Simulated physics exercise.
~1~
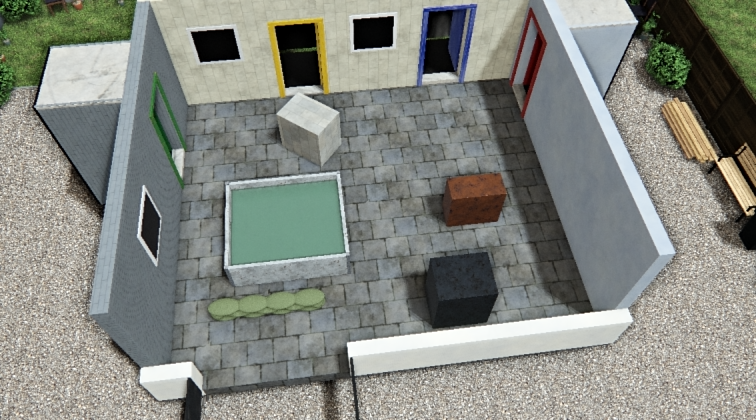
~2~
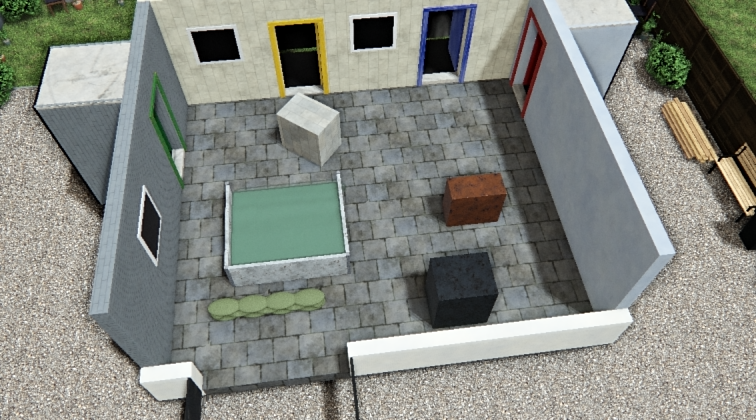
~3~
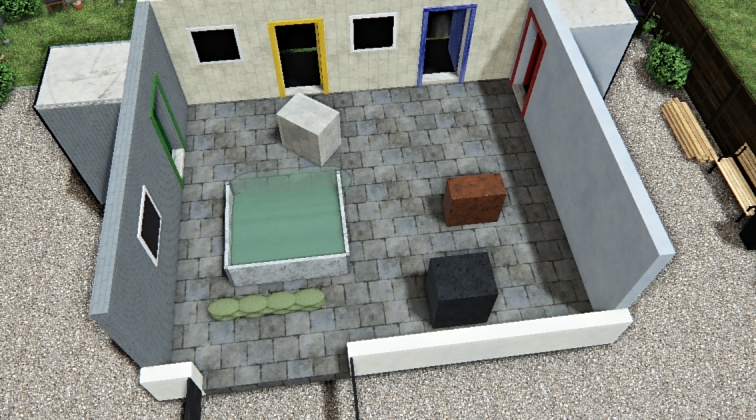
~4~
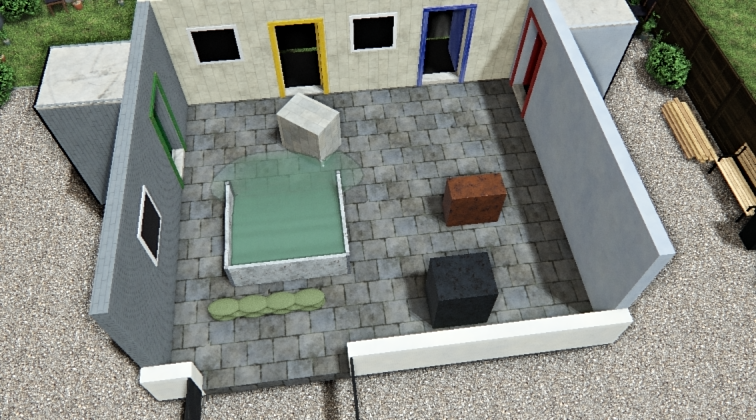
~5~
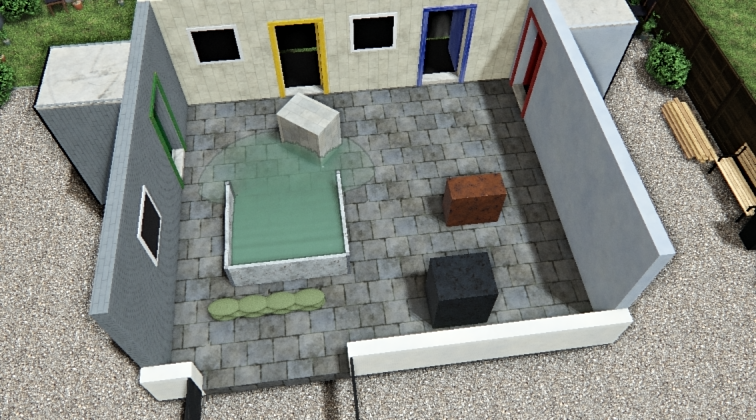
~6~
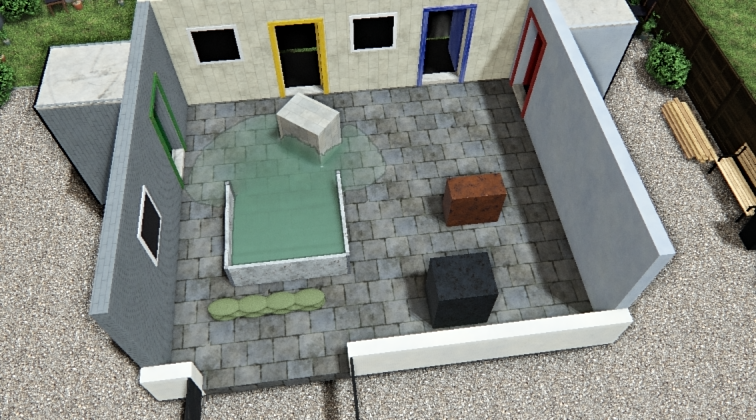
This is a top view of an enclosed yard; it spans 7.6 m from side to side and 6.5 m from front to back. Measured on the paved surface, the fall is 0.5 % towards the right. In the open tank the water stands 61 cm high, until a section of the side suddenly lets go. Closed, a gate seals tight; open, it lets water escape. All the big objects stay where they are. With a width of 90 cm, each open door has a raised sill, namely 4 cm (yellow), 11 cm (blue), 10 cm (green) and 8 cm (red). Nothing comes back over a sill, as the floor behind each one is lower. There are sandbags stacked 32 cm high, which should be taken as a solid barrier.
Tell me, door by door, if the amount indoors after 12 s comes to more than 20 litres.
At the end, the yellow door surpasses the limit; the blue door falls short of the limit; the green door surpasses the limit; the red door surpasses the limit.
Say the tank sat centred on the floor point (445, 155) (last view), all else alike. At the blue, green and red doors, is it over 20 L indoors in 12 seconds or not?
So the blue door tops the limit, the green door keeps within it and the red door tops the limit.
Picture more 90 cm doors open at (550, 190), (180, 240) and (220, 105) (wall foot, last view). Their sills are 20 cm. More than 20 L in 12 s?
Taking them in order, the first gets too little, the second too little and the third enough.
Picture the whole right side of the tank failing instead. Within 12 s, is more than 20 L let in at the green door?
Then: Green short of it.
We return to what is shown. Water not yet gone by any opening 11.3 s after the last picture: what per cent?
It comes to near 84 per cent.
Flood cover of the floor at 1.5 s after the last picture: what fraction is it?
Covered: Roughly 35 %.
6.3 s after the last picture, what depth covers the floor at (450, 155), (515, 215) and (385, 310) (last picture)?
About 3, 6 and 0 cm respectively.
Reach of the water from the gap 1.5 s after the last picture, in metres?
About 5.2 m out.
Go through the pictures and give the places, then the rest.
The first picture shows still water, 61 cm deep, in the open tank at (286, 220).
In the second picture, the front is at (343, 190), 1.2 m from the gap on the open tank's far side; 0.5 m2 of floor is under water; 61 cm left at the back of the open tank.
In the third picture, water pours out on the open tank's far side and has run 1.3 m, to (345, 176); typically 11 cm deep outside, 61 cm at the open tank's back.
In the fourth picture, the front is at (348, 160), 1.6 m from the gap on the open tank's far side; 2.9 m2 of floor is under water; 60 cm left at the back of the open tank.
In the fifth picture, water pours out on the open tank's far side and has run 2.0 m, to (349, 143); typically 9 cm deep outside, 52 cm at the open tank's back.
In the sixth picture, water pours out on the open tank's far side and has run 2.4 m, to (257, 118); typically 7 cm deep outside, 51 cm at the open tank's back.
Then, 0.7 s after the last picture water covers 25 % of the floor and is deepest (42 cm) near (312, 165); yellow door 5 cm at the sill, 1 L in, blue door not reached, green door 7 cm at the sill, 0 L in, red door not reached.
Then, 1.5 s after the last picture water covers 35 % of the floor and is deepest (44 cm) near (220, 106); yellow door 9 cm at the sill, 6 L in, blue door 10 cm at the sill, 0 L in, green door 6 cm at the sill, 0 L in, red door not reached.
Then, 2.8 s after the last picture water covers 50 % of the floor and is deepest (21 cm) near (183, 184); yellow door 9 cm at the sill, 20 L in, blue door 8 cm at the sill, 0 L in, green door 20 cm at the sill, 45 L in, red door 15 cm at the sill, 6 L in.
Then, 6.3 s after the last picture water covers 70 % of the floor and is deepest (14 cm) near (521, 115); yellow door 7 cm at the sill, 66 L in, blue door 3 cm at the sill, 0 L in, green door 7 cm at the sill, 77 L in, red door 13 cm at the sill, 96 L in.
Then, 11.3 s after the last picture water covers 95 % of the floor and is deepest (9 cm) near (598, 327); yellow door 4 cm at the sill, 75 L in, blue door 6 cm at the sill, 0 L in, green door 3 cm at the sill, 77 L in, red door 7 cm at the sill, 111 L in.
